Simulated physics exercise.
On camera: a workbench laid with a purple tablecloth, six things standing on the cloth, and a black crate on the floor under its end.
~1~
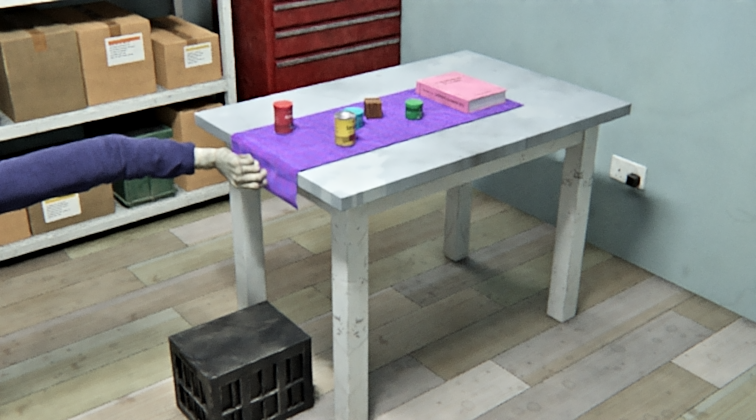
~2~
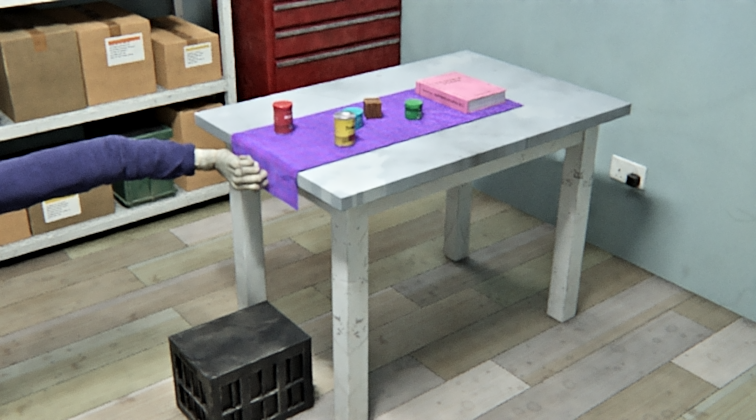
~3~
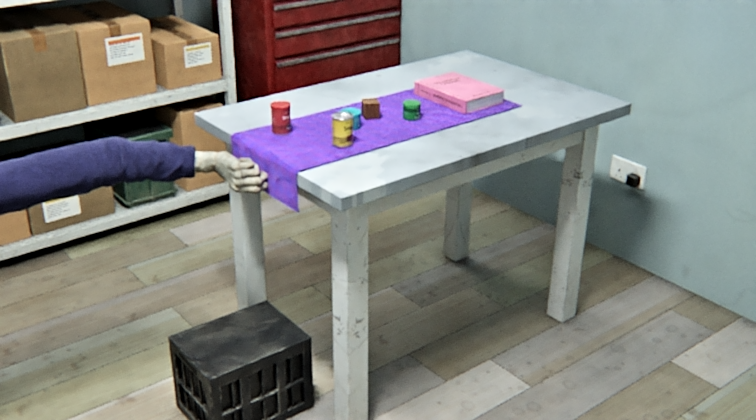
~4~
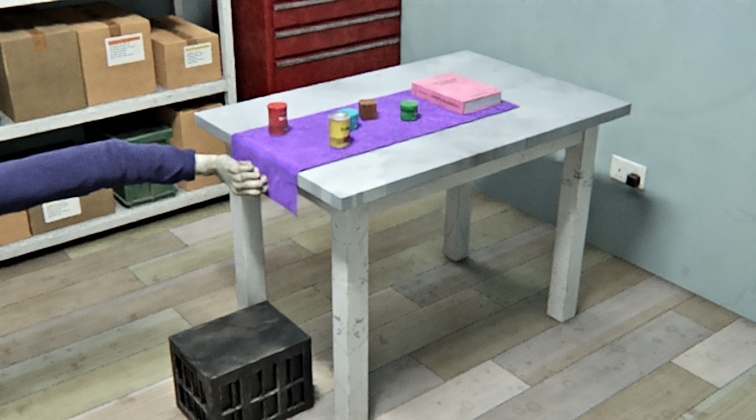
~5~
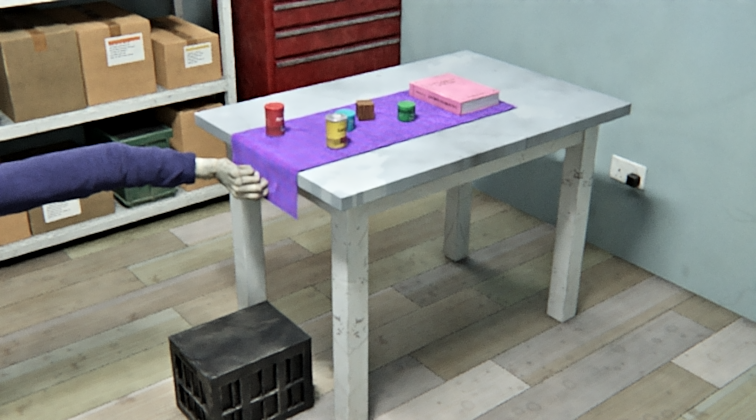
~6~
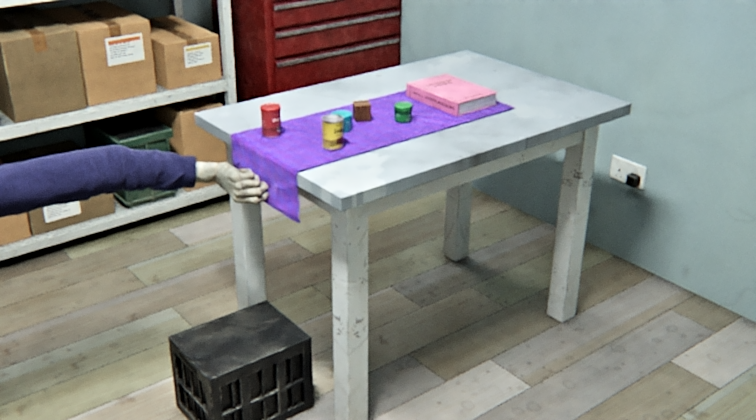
A gloved hand slowly pulls the purple cloth slightly left, carrying the things on it along.
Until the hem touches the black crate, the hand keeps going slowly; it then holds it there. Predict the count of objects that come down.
It drops four things over the edge.
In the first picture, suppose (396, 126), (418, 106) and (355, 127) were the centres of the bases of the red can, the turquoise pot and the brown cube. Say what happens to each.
Red can: Off. Turquoise pot: Still up. Brown cube: Off.
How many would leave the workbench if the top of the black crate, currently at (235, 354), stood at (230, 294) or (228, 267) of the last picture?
2 and 1.
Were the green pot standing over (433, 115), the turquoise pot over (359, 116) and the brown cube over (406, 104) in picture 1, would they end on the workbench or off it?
So, the green pot makes it through, the turquoise pot ends up down, the brown cube makes it through.
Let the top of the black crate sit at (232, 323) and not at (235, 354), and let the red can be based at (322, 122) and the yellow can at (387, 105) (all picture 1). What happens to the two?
The red can? Lost. The yellow can? Safe.
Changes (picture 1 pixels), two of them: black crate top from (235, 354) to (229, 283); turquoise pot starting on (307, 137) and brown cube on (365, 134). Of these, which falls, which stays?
Turquoise pot: Lost; brown cube: Safe.
A little later, hem near (266, 259); red can gone.
Next, hem near (267, 306); red can, yellow can and turquoise pot gone.
When it is over, hem on the crate; red can, yellow can, turquoise pot and brown cube gone. It carries off four.
